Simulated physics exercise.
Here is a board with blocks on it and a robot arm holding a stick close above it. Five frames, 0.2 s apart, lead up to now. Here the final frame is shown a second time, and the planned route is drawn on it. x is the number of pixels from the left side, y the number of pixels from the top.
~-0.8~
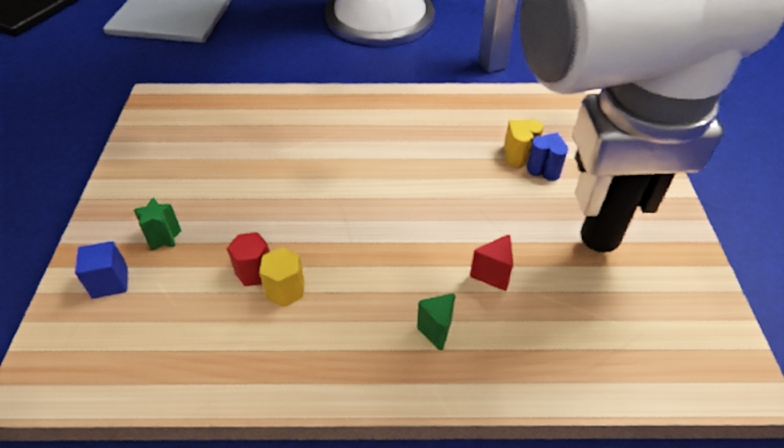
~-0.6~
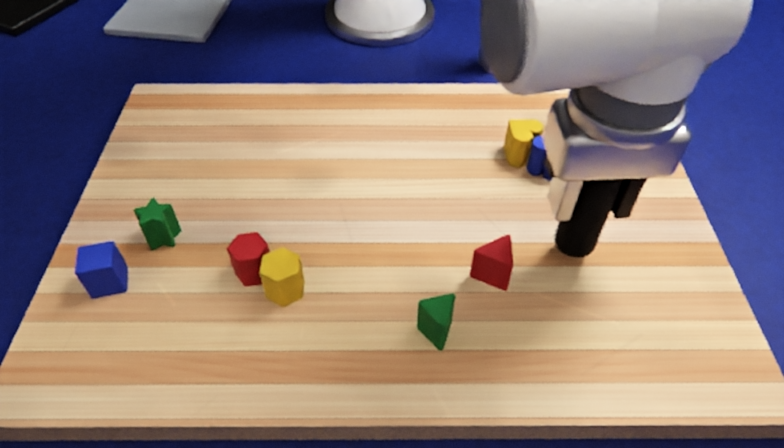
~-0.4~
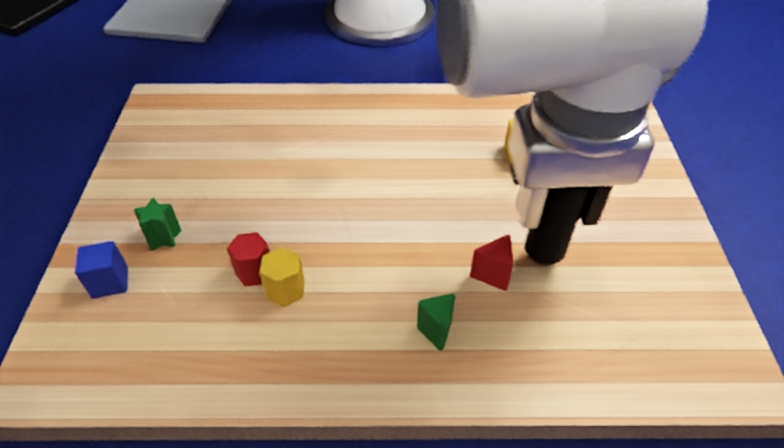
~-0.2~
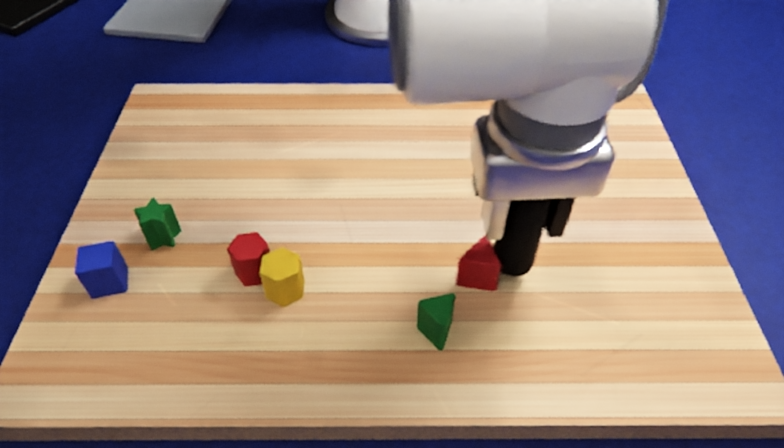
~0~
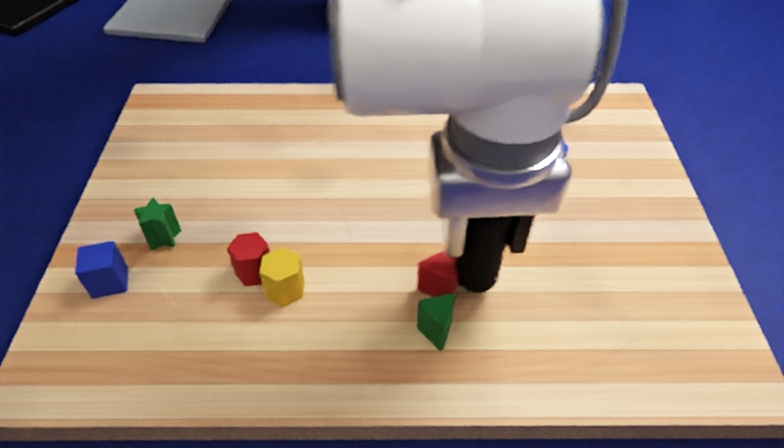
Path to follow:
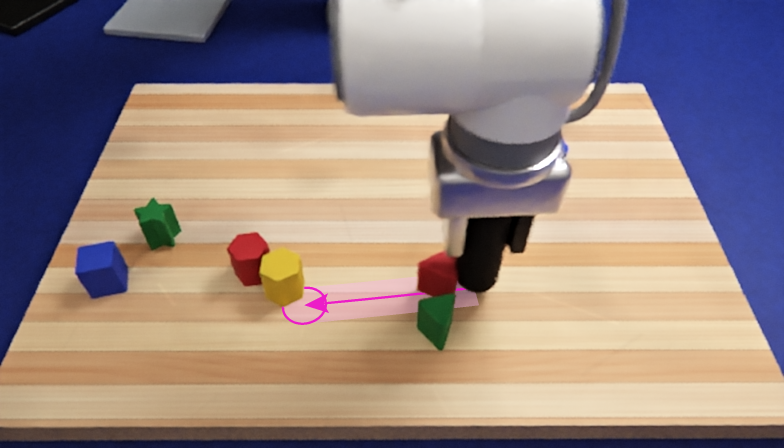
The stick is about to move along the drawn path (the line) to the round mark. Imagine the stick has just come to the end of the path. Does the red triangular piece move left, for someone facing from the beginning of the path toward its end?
Yes, it checks out.
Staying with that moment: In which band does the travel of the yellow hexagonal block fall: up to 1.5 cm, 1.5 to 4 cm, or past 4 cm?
The middle band: 1.5 to 4 cm.
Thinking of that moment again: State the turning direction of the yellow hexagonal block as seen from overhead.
Spin direction: Clockwise.
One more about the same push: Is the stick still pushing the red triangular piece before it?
Yes, I think so.
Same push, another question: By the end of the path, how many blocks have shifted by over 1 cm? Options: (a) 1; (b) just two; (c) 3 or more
Answer: B.
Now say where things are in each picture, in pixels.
Stick's lower end at (600, 239); red hexagonal block at (247, 245); yellow hexagonal block at (280, 263); green triangular piece at (439, 307); red triangular piece at (499, 249), in the first picture.
Stick at (574, 243); blocks still, in the second picture.
Stick at (544, 250); blocks still, in the third picture.
Stick at (512, 261); red triangular piece at (482, 252), in the fourth picture.
Stick at (476, 277); red hexagonal block at (247, 245); yellow hexagonal block at (280, 263); green triangular piece at (439, 307); red triangular piece at (443, 262), in the fifth picture.
Drawn move, in a line from (474, 288) to (304, 305).
One third of the way, stick at (419, 283); red triangular piece at (384, 267).
Two thirds of the way, stick at (361, 289); red triangular piece at (323, 271).
At the end, stick at (302, 295); red hexagonal block at (244, 243); yellow hexagonal block at (246, 274), turned 95° clockwise; green triangular piece still; red triangular piece at (264, 295), turned 25° anticlockwise.
